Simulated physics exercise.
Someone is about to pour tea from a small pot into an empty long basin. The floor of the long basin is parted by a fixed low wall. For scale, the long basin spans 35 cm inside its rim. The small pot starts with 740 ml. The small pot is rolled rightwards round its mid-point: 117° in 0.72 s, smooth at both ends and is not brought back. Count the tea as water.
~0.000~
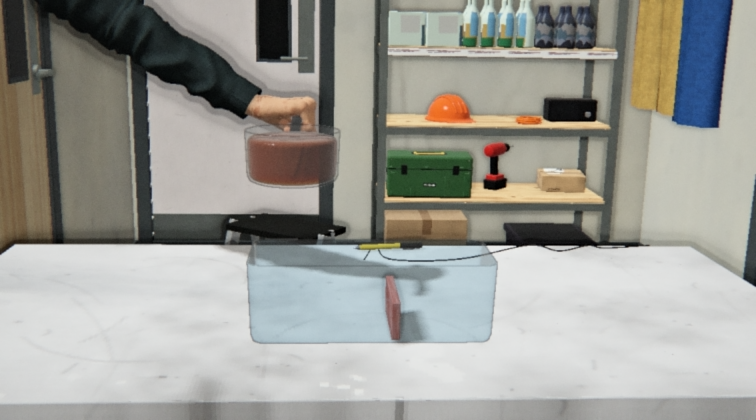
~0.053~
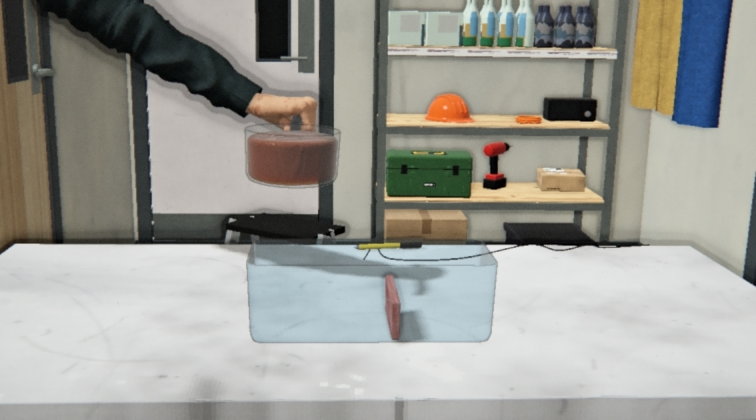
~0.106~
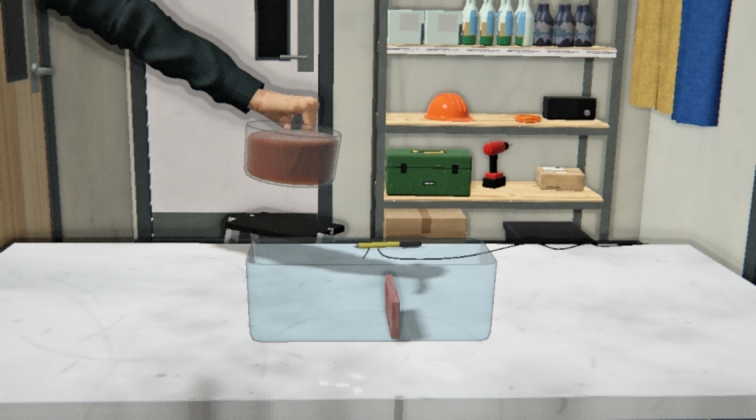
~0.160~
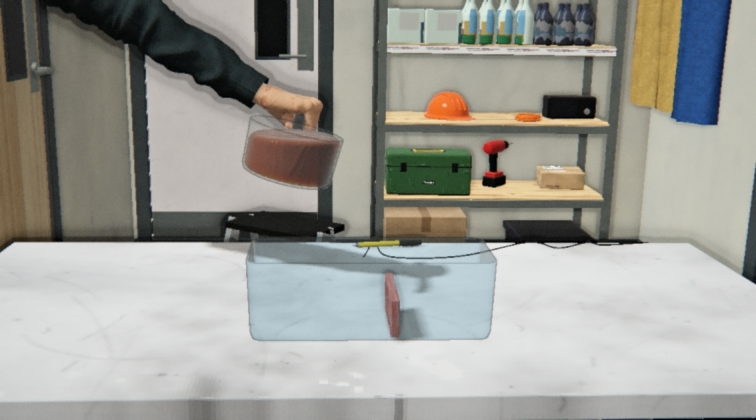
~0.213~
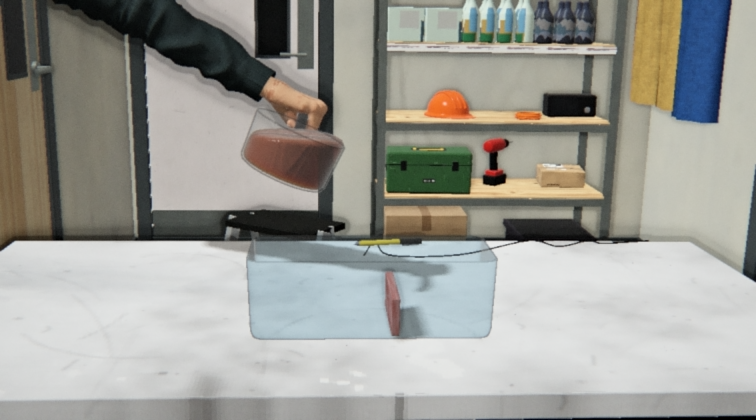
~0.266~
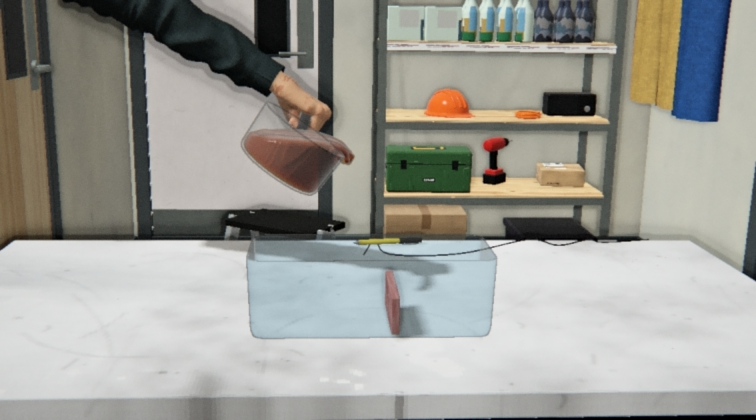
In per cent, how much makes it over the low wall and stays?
The far part has some 17 per cent.
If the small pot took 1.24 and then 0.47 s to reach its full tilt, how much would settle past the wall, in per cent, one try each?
First 35, then 10 per cent.
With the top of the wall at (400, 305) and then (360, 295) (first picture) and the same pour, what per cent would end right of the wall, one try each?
In turn about 20 and 70 per cent.
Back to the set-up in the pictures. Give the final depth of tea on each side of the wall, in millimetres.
Left about 22 mm, right about 8 mm.
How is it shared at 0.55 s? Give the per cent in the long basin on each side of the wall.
Near 28 on the left, 12 on the right.
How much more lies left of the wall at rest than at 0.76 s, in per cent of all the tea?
Near 1 in a hundred.
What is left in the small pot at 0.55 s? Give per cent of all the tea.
Near 20 in a hundred.
After 0.55 s the tilt is 102° and 19 per cent is still to pour, 29 is left of the wall and 13 right of it.
After 0.76 s the tilt is 117° and 2 per cent is still to pour, 75 is left of the wall and 16 right of it.
After 0.98 s the tilt is 117° and 0 per cent is still to pour, 76 is left of the wall and 17 right of it.
After 1.22 s the tilt is 117° and 0 per cent is still to pour, 76 is left of the wall and 17 right of it.
In the end 76 per cent lies left of the wall, 17 right of it and 7 outside.
